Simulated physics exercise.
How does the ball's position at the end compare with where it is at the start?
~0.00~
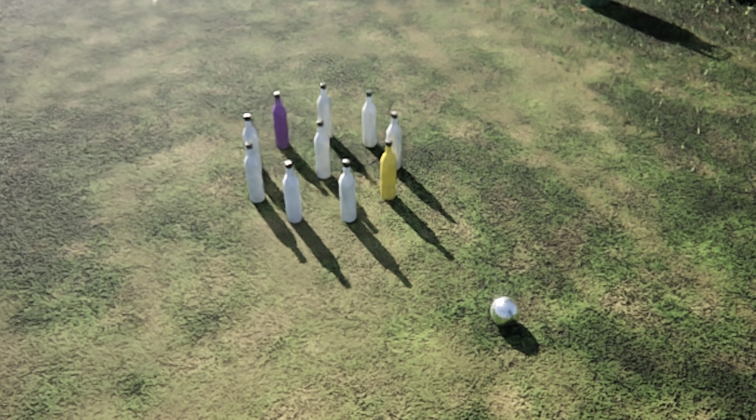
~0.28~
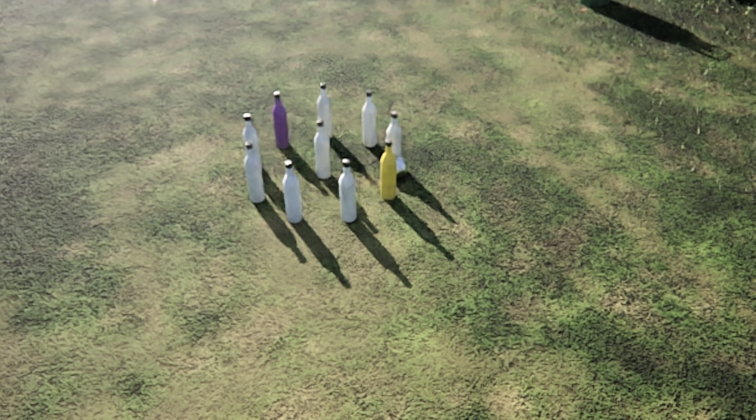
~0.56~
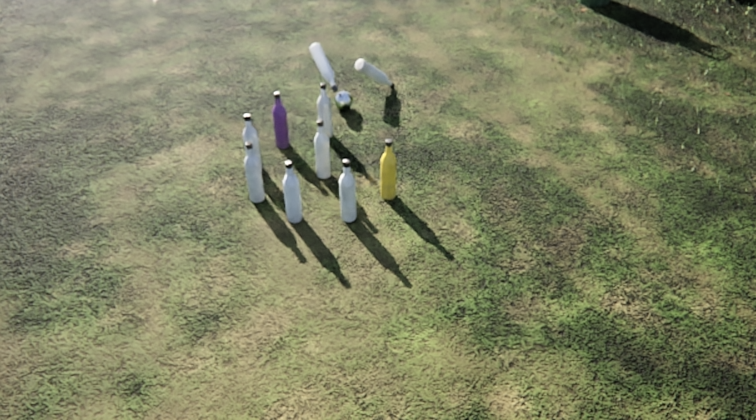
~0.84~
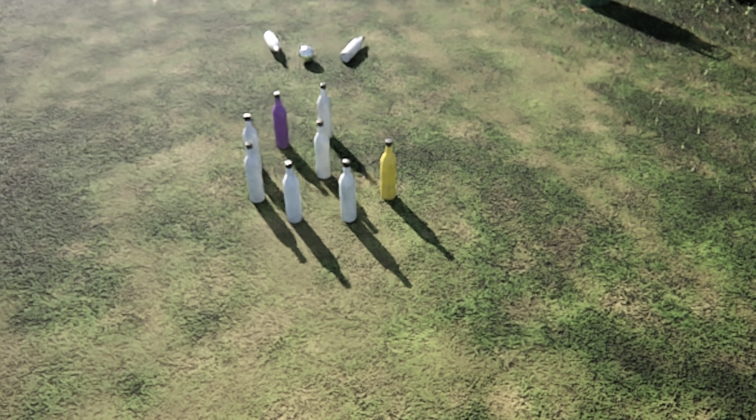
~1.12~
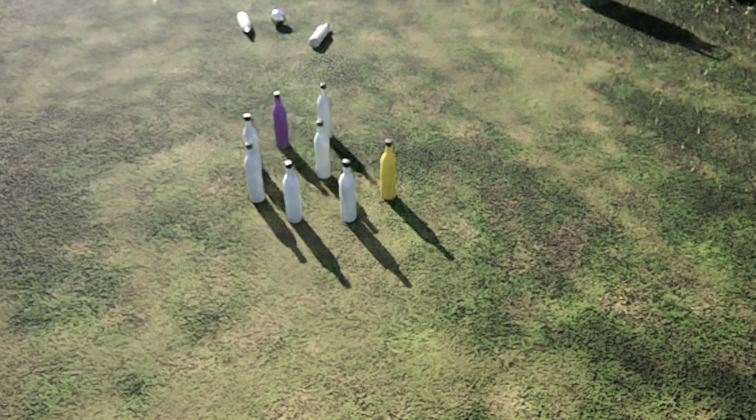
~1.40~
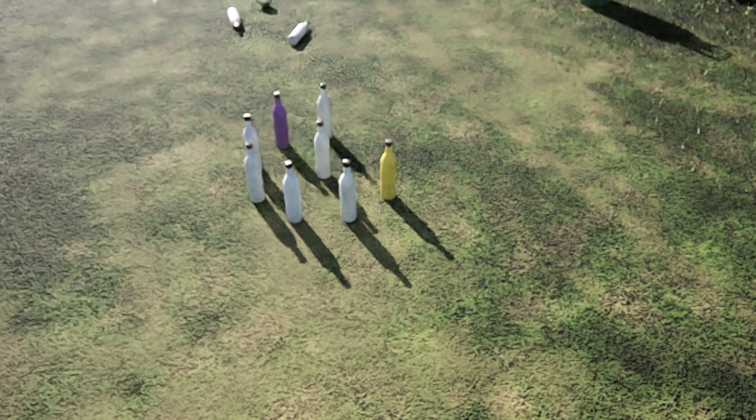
At the start the ball is on the grass to the lower right of the bottles. By the end it is far beyond them at the top edge of the view, well to the left of where it began.
